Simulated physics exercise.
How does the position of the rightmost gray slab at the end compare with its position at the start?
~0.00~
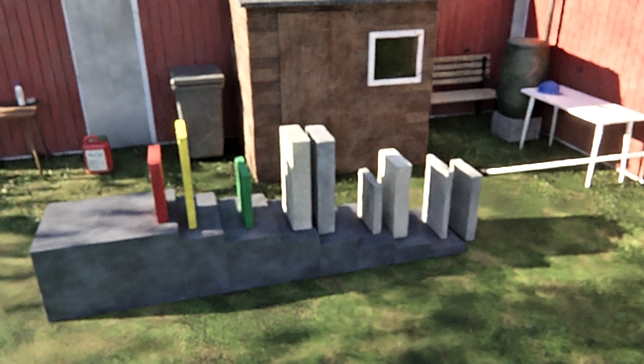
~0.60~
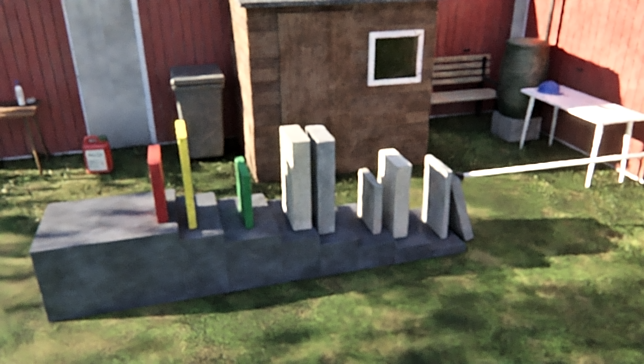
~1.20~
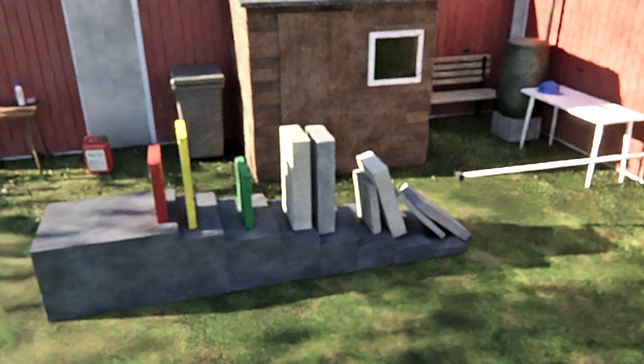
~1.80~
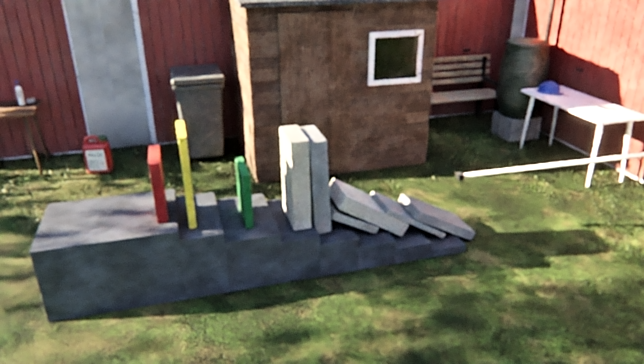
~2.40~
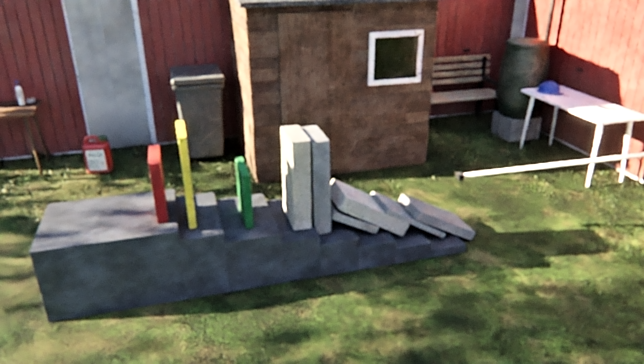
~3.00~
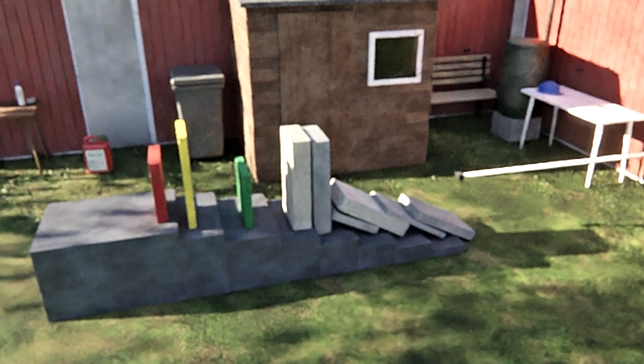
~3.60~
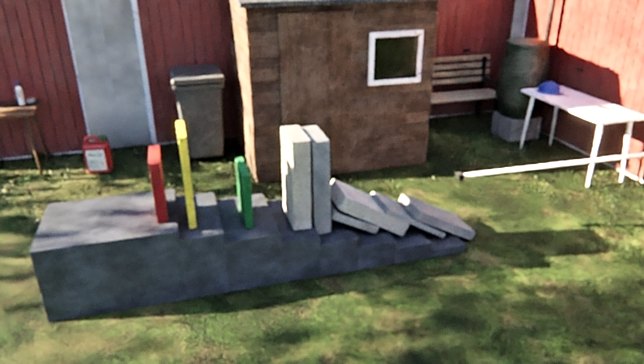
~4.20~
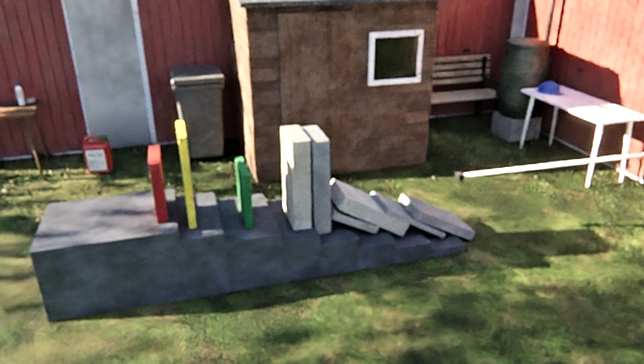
At the start the rightmost gray slab stands upright on the steps, and by the end it lies toppled on its side.
